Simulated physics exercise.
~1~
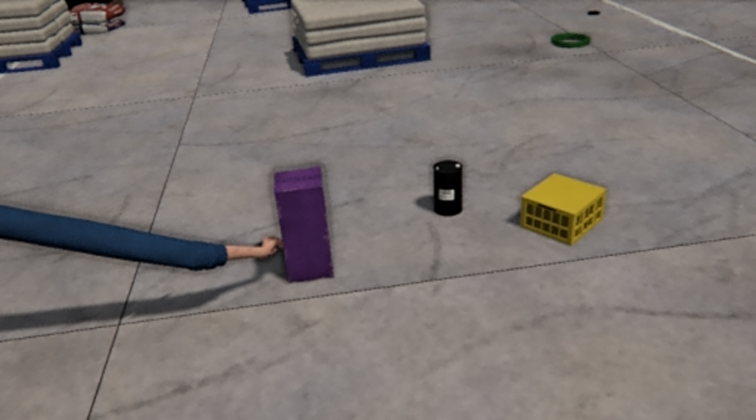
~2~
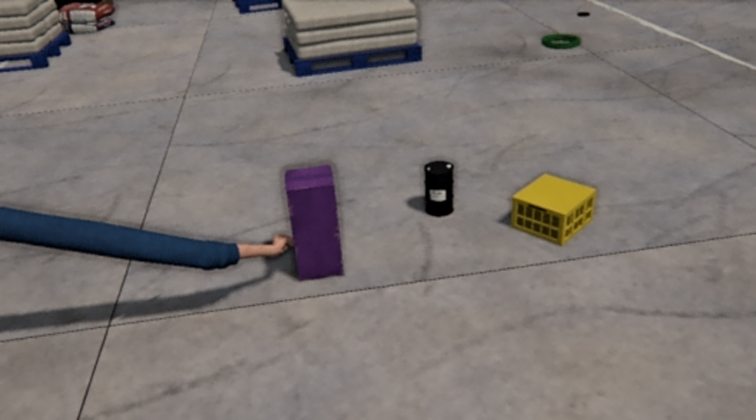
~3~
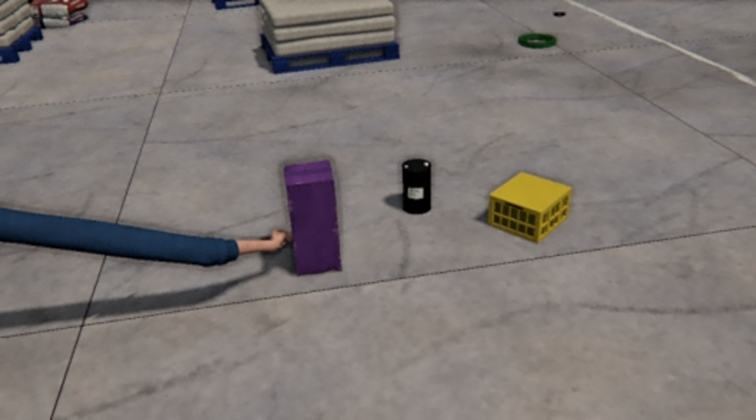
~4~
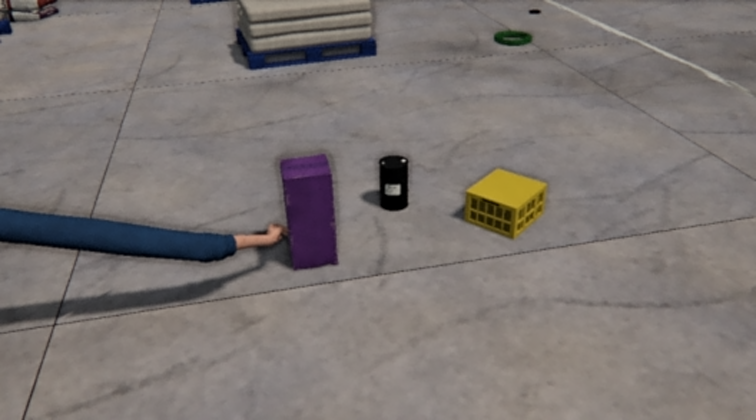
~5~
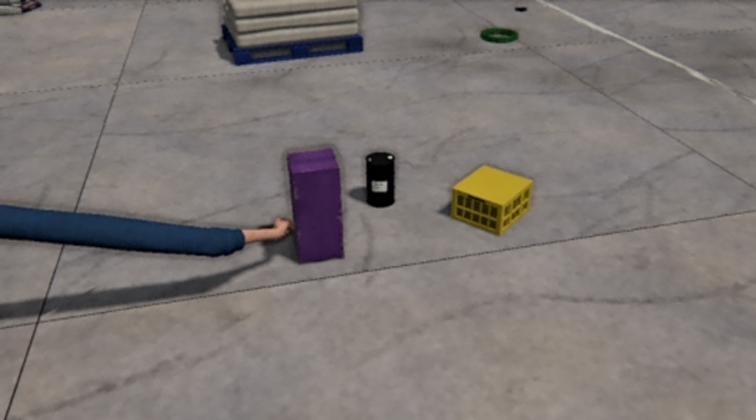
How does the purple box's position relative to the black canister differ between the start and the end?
At the start the purple box stands to the left of the black canister with a wide gap between them. By the end it has been pushed right and stands much closer to the canister, still on its left.
